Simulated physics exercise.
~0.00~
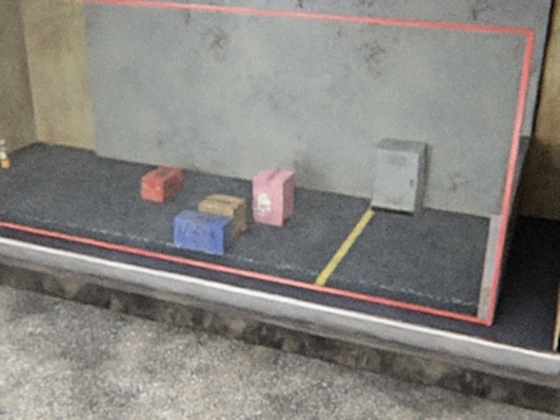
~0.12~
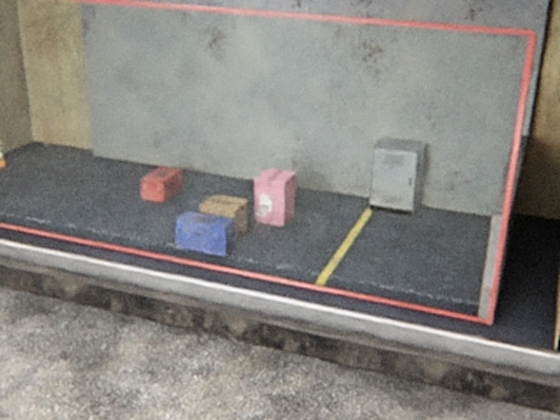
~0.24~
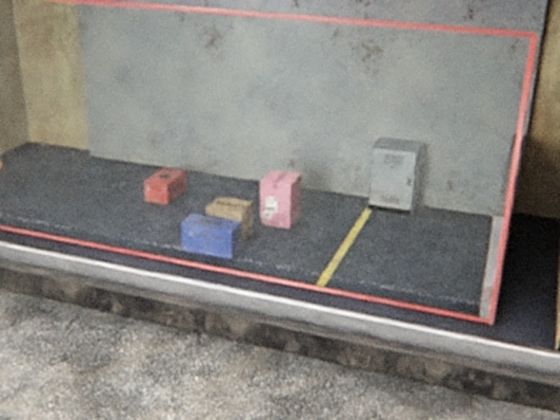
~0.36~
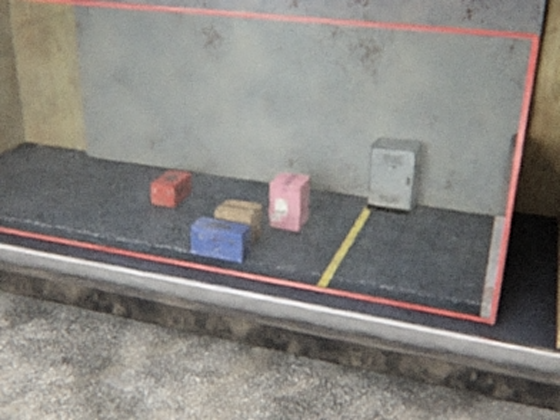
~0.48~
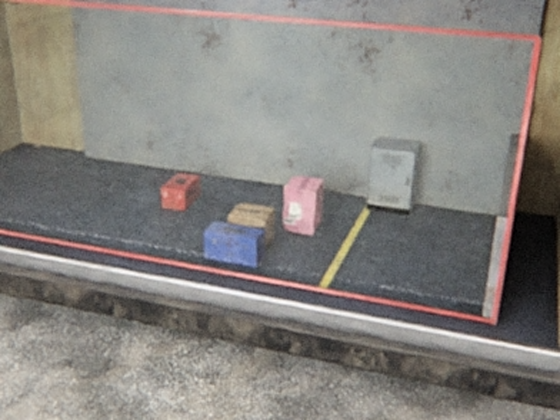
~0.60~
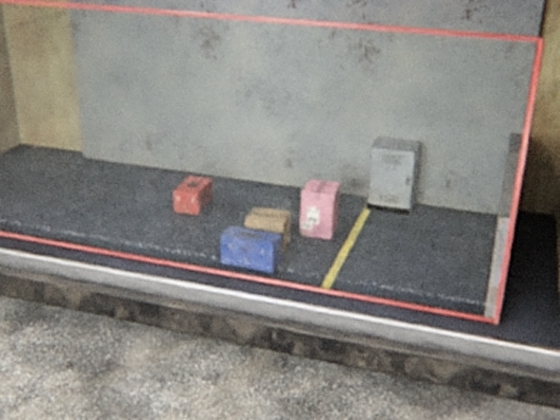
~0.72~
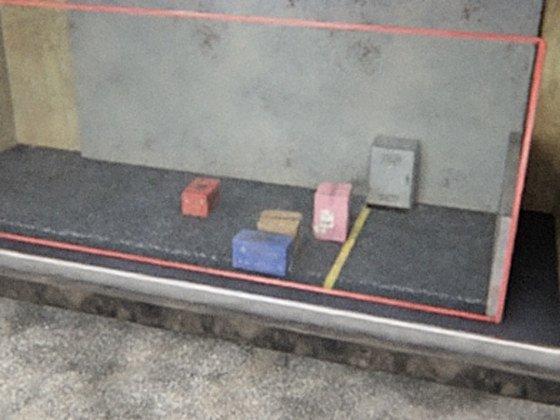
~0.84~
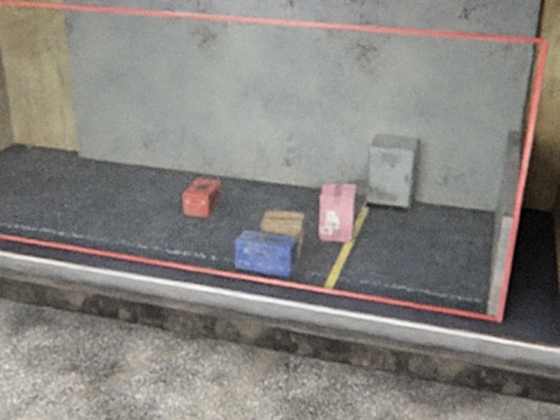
Four loose items, a pink pack, a blue toolbox, a brown carton and a red toolbox, stand on the dark floor of a van bay, seen from above and to one side. A gray locker stands against the gray back wall, near a yellow line across the floor on the right. At first the goods stay put while the view drifts slightly. Then all four slide a modest way to the right together, staying upright. They slow and come to rest short of the yellow line, with the pink pack closest to it and the red toolbox farthest left.
